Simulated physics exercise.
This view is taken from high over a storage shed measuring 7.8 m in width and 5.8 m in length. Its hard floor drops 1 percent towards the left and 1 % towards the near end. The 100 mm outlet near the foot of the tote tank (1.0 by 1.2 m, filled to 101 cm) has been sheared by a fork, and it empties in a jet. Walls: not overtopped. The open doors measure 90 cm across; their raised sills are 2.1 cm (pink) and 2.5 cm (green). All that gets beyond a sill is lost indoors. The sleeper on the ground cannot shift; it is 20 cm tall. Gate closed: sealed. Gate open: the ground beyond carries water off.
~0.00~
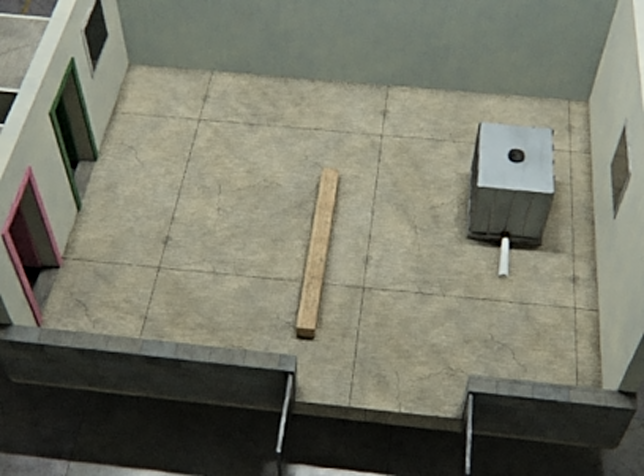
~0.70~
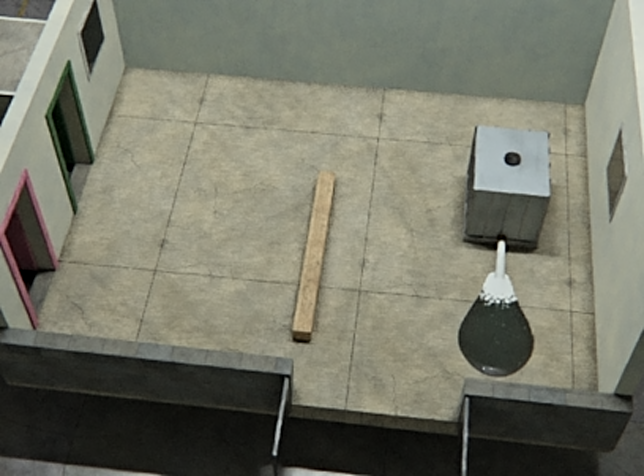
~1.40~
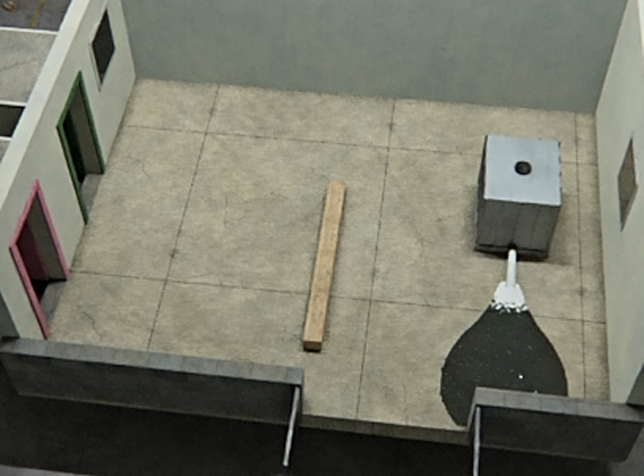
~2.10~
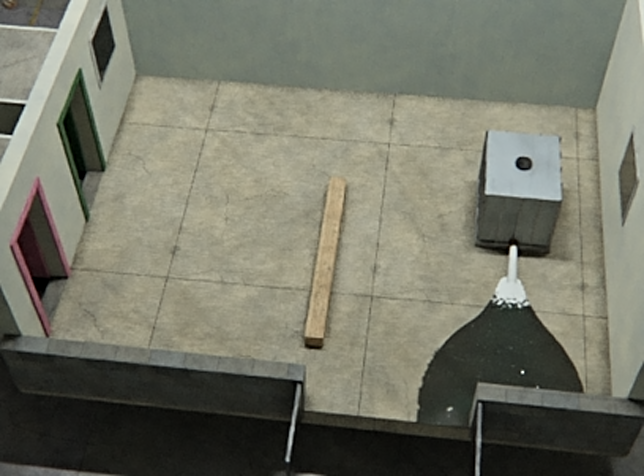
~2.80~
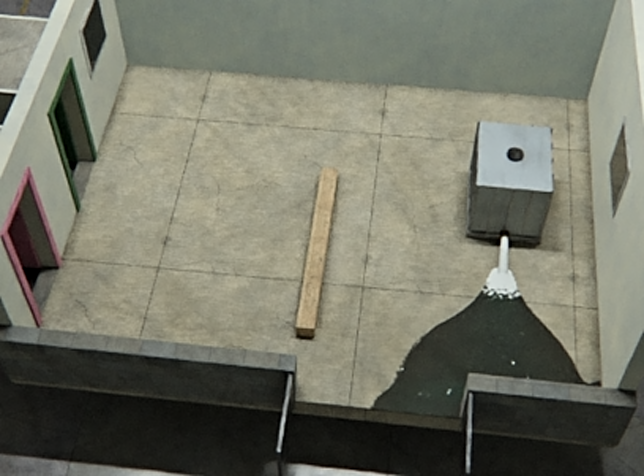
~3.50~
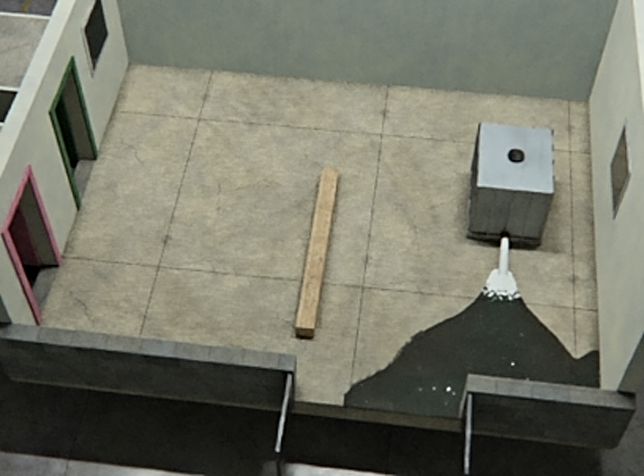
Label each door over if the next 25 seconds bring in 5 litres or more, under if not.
Pink door under, green door under.
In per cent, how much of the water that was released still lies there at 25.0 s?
Roughly 58 in a hundred.
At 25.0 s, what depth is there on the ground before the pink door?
2.5 cm.
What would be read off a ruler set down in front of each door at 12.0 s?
Depth (cm) - pink: 0.0, green: 0.0.
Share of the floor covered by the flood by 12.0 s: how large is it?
Roughly 25 percent.
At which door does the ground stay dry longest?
The green one.
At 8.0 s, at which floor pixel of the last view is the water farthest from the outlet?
(208, 374).
After 5.0 s water covers 10 % of the floor and is deepest (7 cm) near (489, 405); pink door not reached, green door not reached.
After 8.0 s water covers 20 % of the floor and is deepest (7 cm) near (530, 409); pink door not reached, green door not reached.
After 12.0 s water covers 25 % of the floor and is deepest (8 cm) near (503, 406); pink door not reached, green door not reached.
After 16.0 s water covers 35 % of the floor and is deepest (8 cm) near (517, 408); pink door not reached, green door not reached.
After 25.0 s water covers 40 % of the floor and is deepest (7 cm) near (489, 405); pink door 2.7 cm at the sill, 0 L in, green door 0.45 cm at the sill, 0 L in.
